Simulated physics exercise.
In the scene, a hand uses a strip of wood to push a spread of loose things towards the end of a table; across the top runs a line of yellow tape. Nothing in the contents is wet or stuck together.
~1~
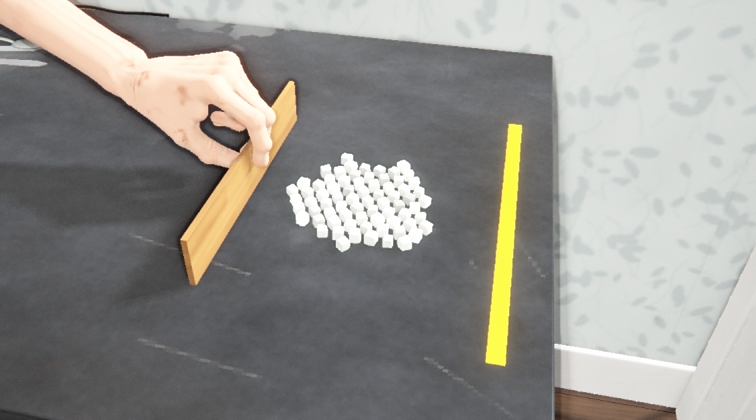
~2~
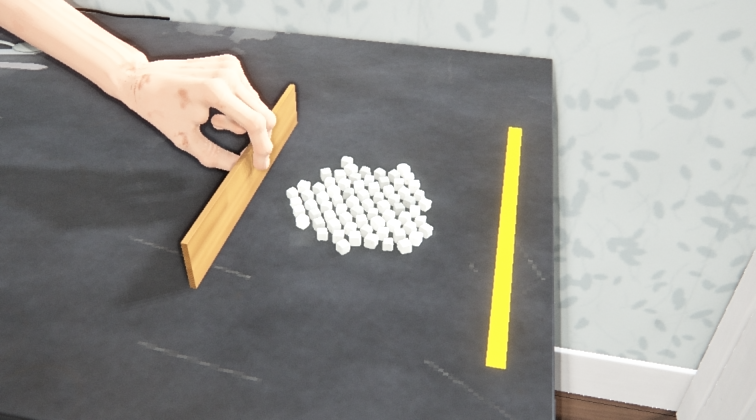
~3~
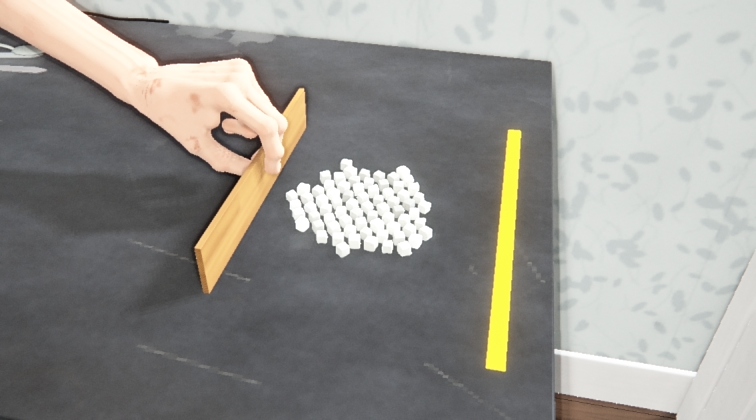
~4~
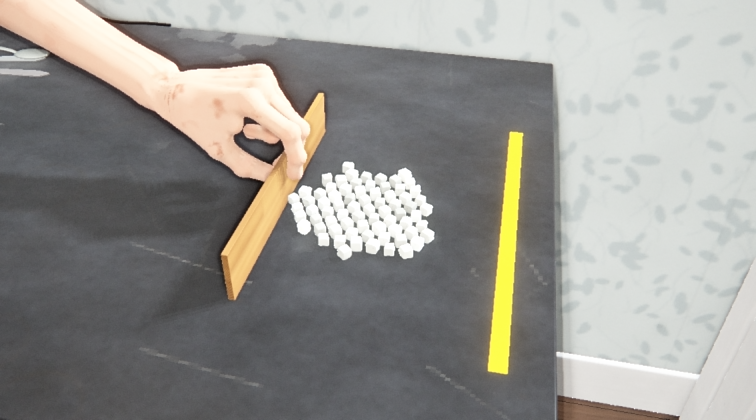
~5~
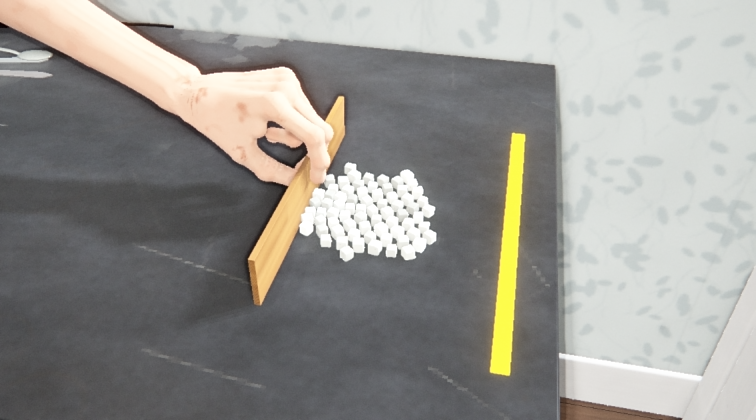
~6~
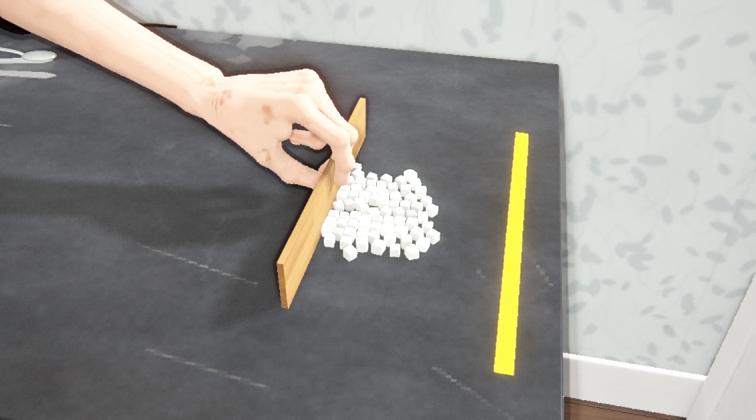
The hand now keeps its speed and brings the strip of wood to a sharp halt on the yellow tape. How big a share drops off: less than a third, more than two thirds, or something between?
The share that drops is going to sit within the middle third.
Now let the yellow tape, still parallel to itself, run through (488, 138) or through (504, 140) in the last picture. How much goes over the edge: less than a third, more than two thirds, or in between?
Less than a third, then less than a third.
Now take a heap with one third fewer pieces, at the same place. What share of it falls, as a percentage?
About 30 %.
Just after the last frame, strip of wood still moving, near (431, 179); heap all on the table, its front near (519, 231).
A moment on, strip of wood stopped at the yellow tape; heap roughly a third over the edge.
Further on, strip of wood stopped at the yellow tape; heap roughly half over the edge.
When it is over, strip of wood stopped at the yellow tape; heap roughly half over the edge.
